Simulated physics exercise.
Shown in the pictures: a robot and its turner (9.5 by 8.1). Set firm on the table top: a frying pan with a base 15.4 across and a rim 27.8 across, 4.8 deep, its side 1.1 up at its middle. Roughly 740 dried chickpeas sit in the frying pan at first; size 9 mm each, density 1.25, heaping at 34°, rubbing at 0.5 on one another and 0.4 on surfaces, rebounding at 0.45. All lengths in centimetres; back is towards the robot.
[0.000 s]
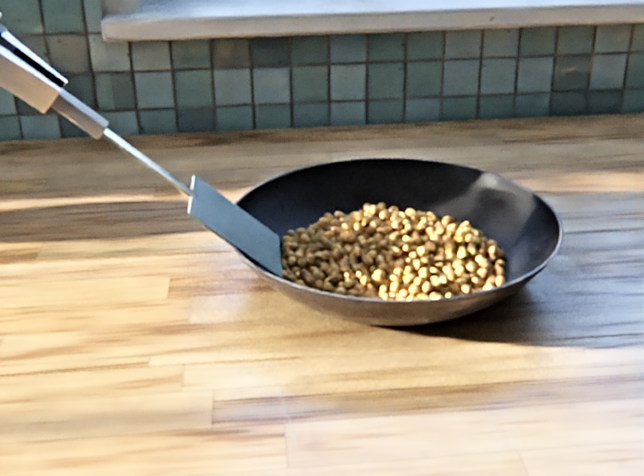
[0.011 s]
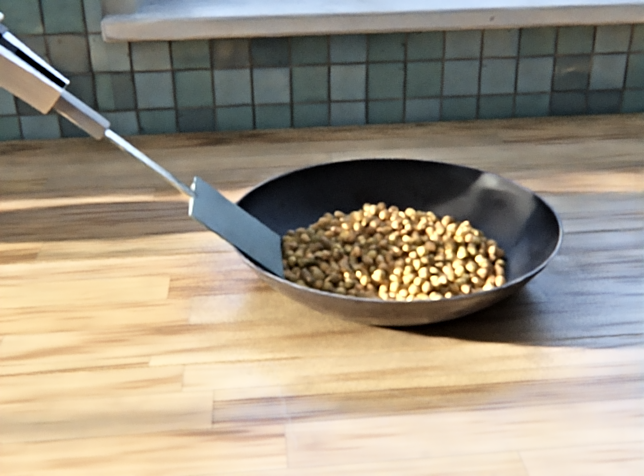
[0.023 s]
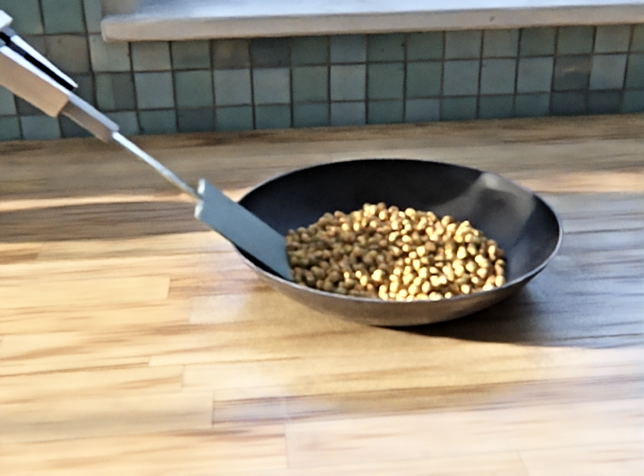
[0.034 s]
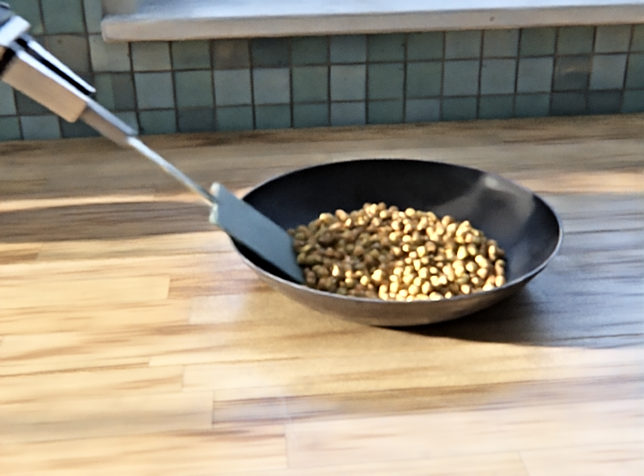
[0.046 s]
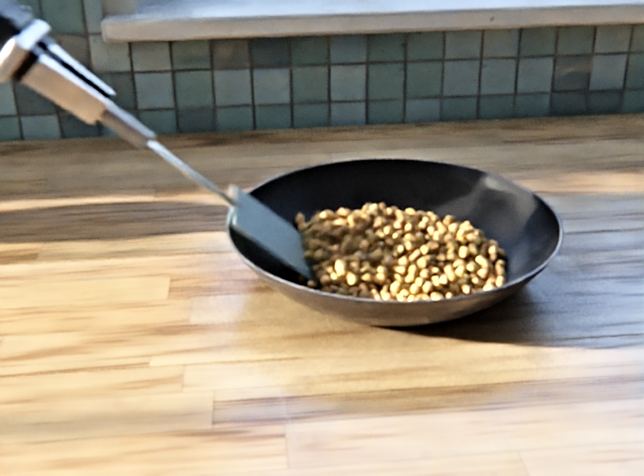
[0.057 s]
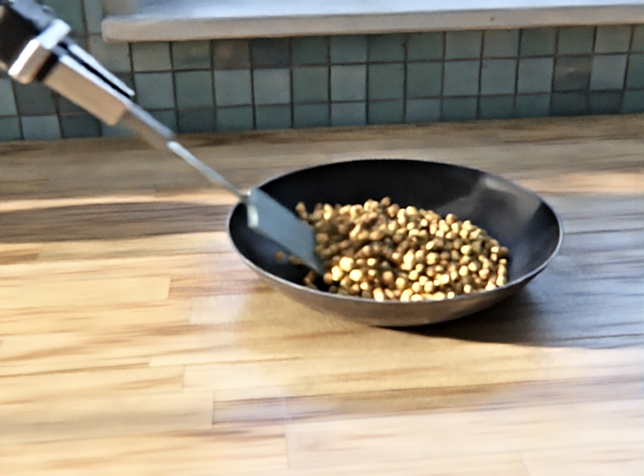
To begin with, a robot arm holds a dark turner still at the left edge of a black frying pan heaped with dried chickpeas on a wooden counter. The turner then slides to the right into the pan, nudging the chickpeas at the left side of the heap slightly rightward.
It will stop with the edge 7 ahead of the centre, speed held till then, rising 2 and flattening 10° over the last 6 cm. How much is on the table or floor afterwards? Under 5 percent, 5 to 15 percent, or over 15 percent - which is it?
It is 5 to 15 percent.
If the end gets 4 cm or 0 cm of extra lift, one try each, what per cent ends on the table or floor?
Roughly 15 % and then 5 %.
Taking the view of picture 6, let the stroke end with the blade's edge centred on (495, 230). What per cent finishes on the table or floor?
Around 25 percent ends on the table or floor.
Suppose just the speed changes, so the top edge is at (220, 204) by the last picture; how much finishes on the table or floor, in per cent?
About 0 percent.
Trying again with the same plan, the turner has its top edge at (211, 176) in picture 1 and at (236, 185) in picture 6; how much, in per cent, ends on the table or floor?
It works out to about 0 %, more or less.
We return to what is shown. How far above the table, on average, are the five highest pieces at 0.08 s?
They are some 7 cm up.
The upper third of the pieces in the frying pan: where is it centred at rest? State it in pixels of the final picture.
Centre: Roughly (492, 234).
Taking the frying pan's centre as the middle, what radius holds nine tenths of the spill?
I'd estimate close to 55 centimetres.
After 0.08 s, sloping 42°, highest piece 8 above the table; 738 in the frying pan.
After 0.11 s, sloping 39°, highest piece 11 above the table; 735 in the frying pan, 3 on the blade or in flight.
After 0.33 s, sloping 32°, highest piece 5 above the table; 663 in the frying pan, 57 on the table or floor, 18 on the blade or in flight.
After 1.38 s, sloping 32°, highest piece 5 above the table; 663 in the frying pan, 75 on the table or floor.
In the end, 663 in the frying pan, 75 on the table or floor. That is 10 % on the table or floor.
